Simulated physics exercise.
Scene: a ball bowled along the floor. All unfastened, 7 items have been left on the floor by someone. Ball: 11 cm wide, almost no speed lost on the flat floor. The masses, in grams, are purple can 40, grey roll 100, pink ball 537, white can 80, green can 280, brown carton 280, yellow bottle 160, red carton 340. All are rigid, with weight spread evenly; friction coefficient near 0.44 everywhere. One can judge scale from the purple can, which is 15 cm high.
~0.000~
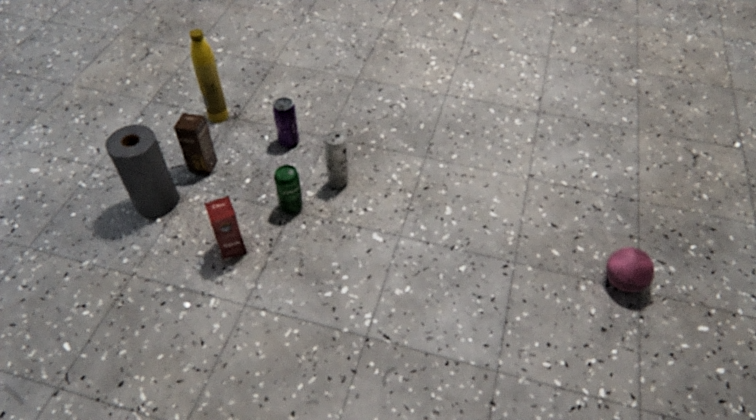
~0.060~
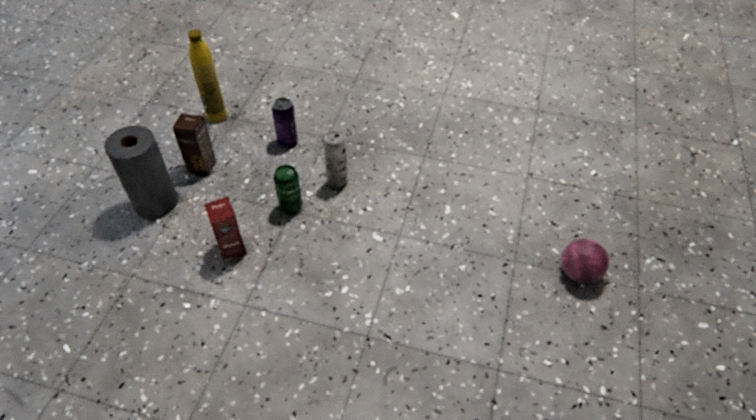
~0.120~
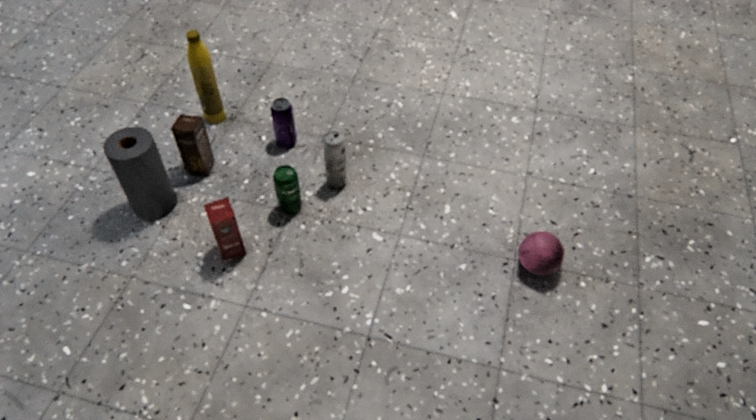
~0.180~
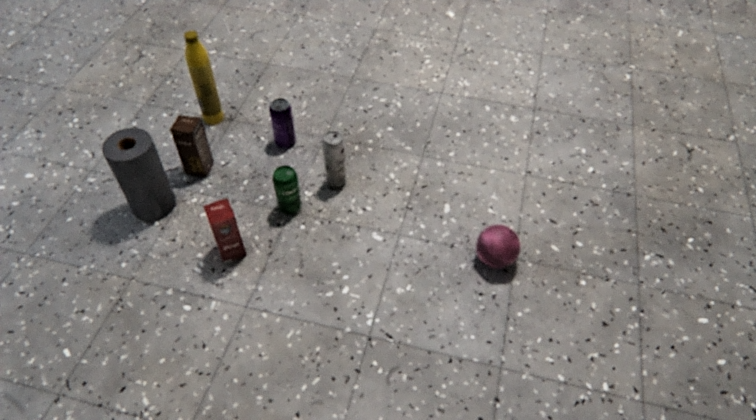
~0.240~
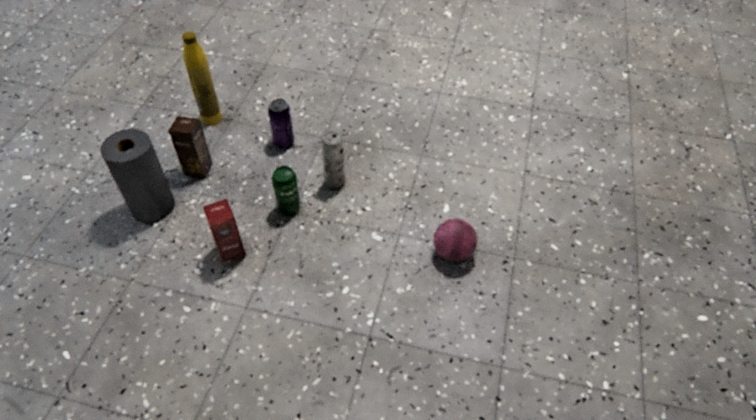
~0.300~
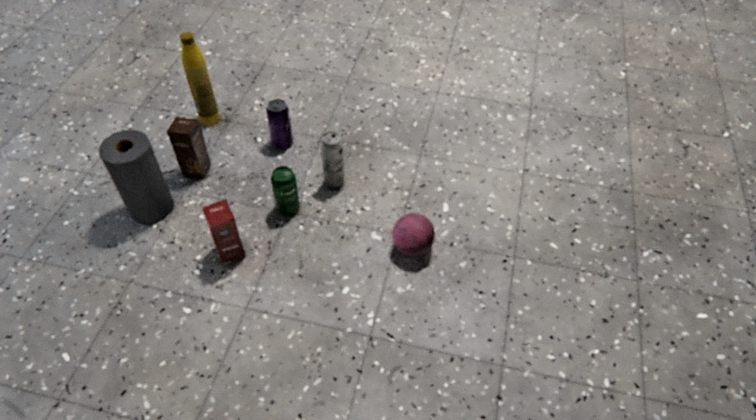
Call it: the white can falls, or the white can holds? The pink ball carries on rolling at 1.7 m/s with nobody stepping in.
It holds.
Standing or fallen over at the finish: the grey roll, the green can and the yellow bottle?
Outcome noted - the grey roll ends up fallen, the green can survives without falling, the yellow bottle survives without falling.
After 0.80 s, 119 cm rolled; pink ball near (154, 208); green can 22° off upright; red carton 20° off upright; grey roll 7° off upright.
After 1.40 s, 168 cm rolled; grey roll on its side; green can 11° off upright; red carton moved 10 cm.
After 2.30 s, grey roll on its side; red carton moved 10 cm; green can 5° off upright.
After 3.30 s, grey roll on its side; red carton moved 10 cm; green can moved 4 cm.
In the end (4.0 s), toppled on the floor, grey roll; not toppled but over 8 cm from the start, red carton; the other 5 under 8 cm from the start. At the end, from the last picture's camera, white can near (333, 161).
